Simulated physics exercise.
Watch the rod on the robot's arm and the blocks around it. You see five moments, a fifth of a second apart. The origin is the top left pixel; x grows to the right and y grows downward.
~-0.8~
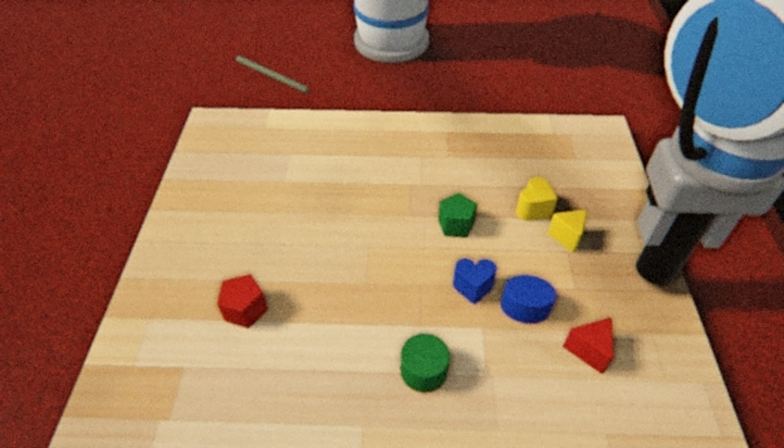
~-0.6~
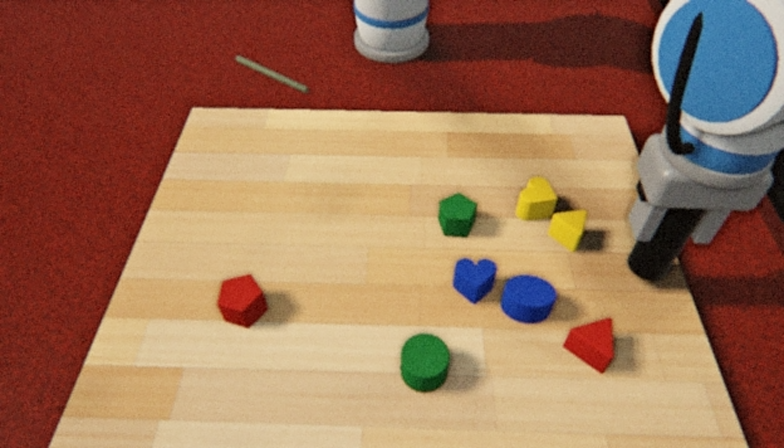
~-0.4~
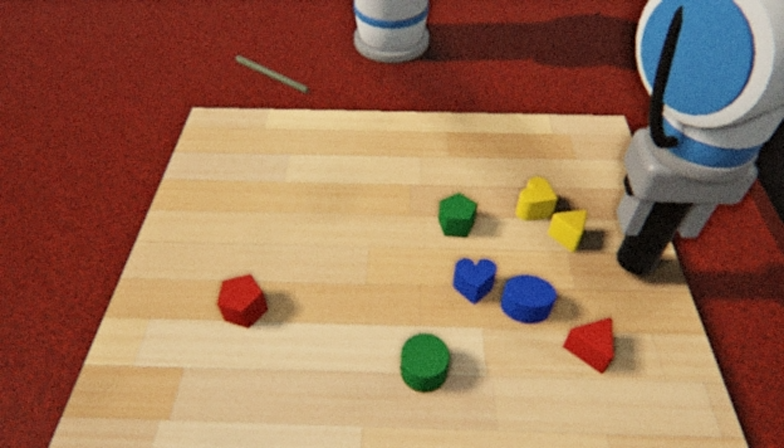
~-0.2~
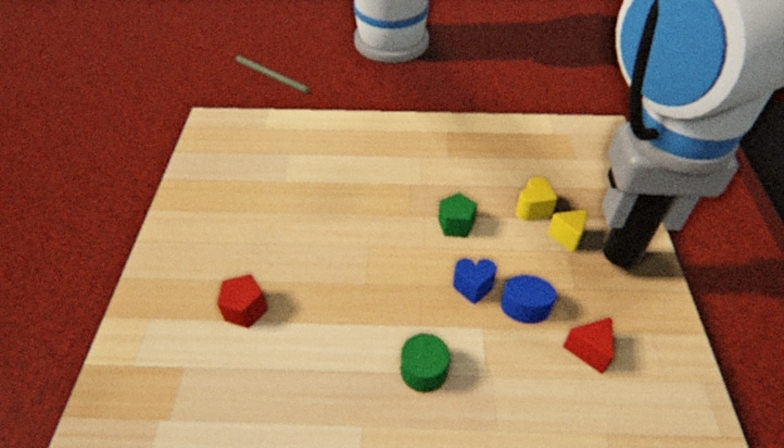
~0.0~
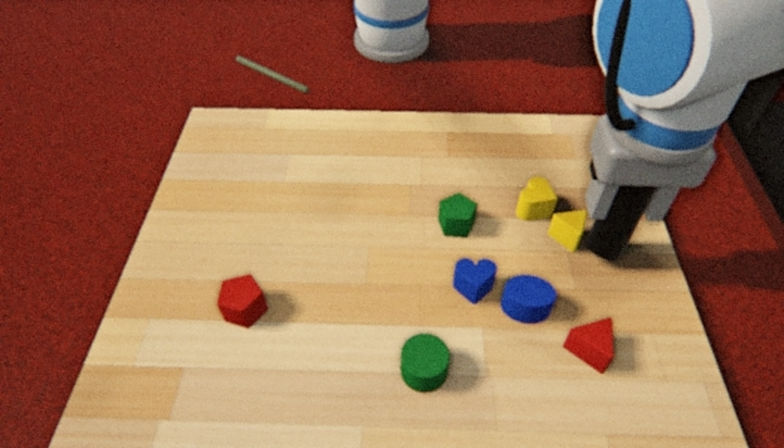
The footage shows a robot arm with a dark rod moving slowly leftward and slightly up the view over a wooden board, drawing close to a yellow triangle, while the red, green, blue and yellow blocks stay still.
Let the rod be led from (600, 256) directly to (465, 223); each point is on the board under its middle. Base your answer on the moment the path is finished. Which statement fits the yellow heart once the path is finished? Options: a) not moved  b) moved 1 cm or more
My answer is option b.
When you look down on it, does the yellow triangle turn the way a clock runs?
Final answer: Yes.
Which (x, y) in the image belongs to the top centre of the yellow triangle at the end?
That would be at about pixel (496, 189).
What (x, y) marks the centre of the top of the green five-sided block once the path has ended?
Its top centre is at about (434, 204).
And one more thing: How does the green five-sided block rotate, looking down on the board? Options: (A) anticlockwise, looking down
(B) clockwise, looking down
Correct choice: A.
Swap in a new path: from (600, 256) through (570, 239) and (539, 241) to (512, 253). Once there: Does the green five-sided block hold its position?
I'd say yes.
What follows on the original path. One third of the way, rod (557, 233); yellow heart (532, 185), turned 20° clockwise; yellow triangle (539, 207), turned 35° clockwise.
Two thirds of the way, rod (512, 222); yellow heart (532, 185), turned 25° clockwise; yellow triangle (503, 193), turned 65° clockwise.
At the end, rod (467, 212); green five-sided block (434, 204), turned 25° anticlockwise; blue heart in place; yellow heart (532, 185), turned 25° clockwise; yellow triangle (496, 189), turned 85° clockwise.
